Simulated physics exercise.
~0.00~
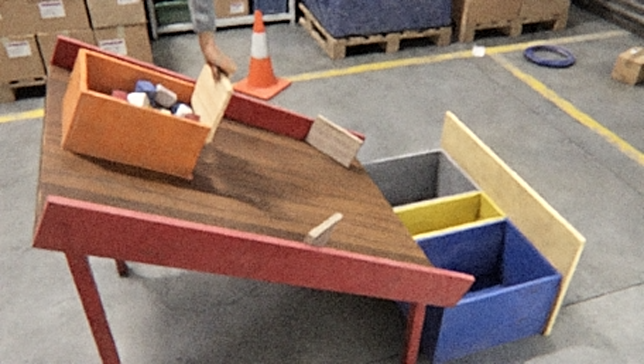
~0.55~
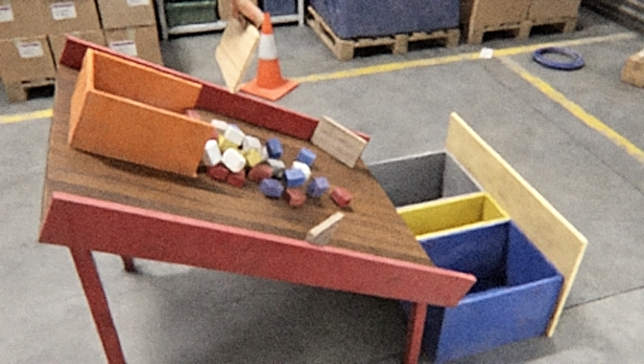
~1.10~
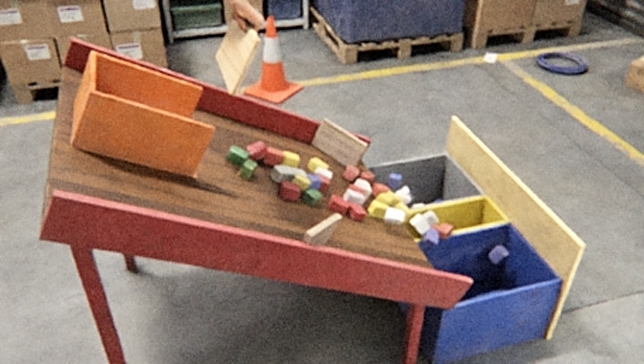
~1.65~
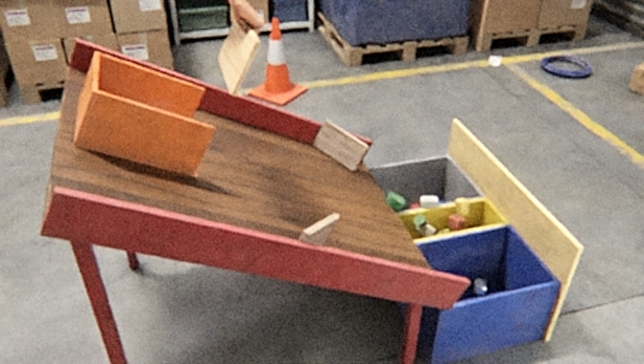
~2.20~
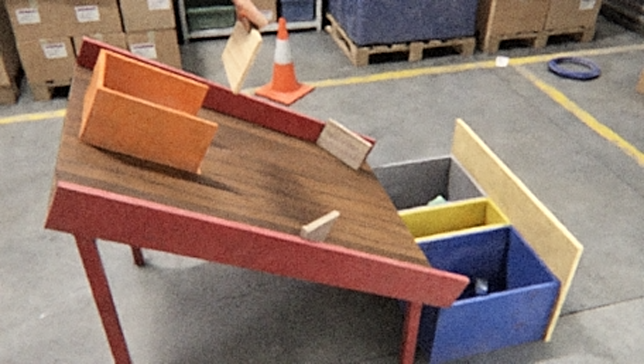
On a warehouse floor, a hand pulled the gate away from an orange pen on a sloping table, and loose coloured blocks tumbled between two angled boards into grey, yellow and blue bins below, leaving the slope bare.
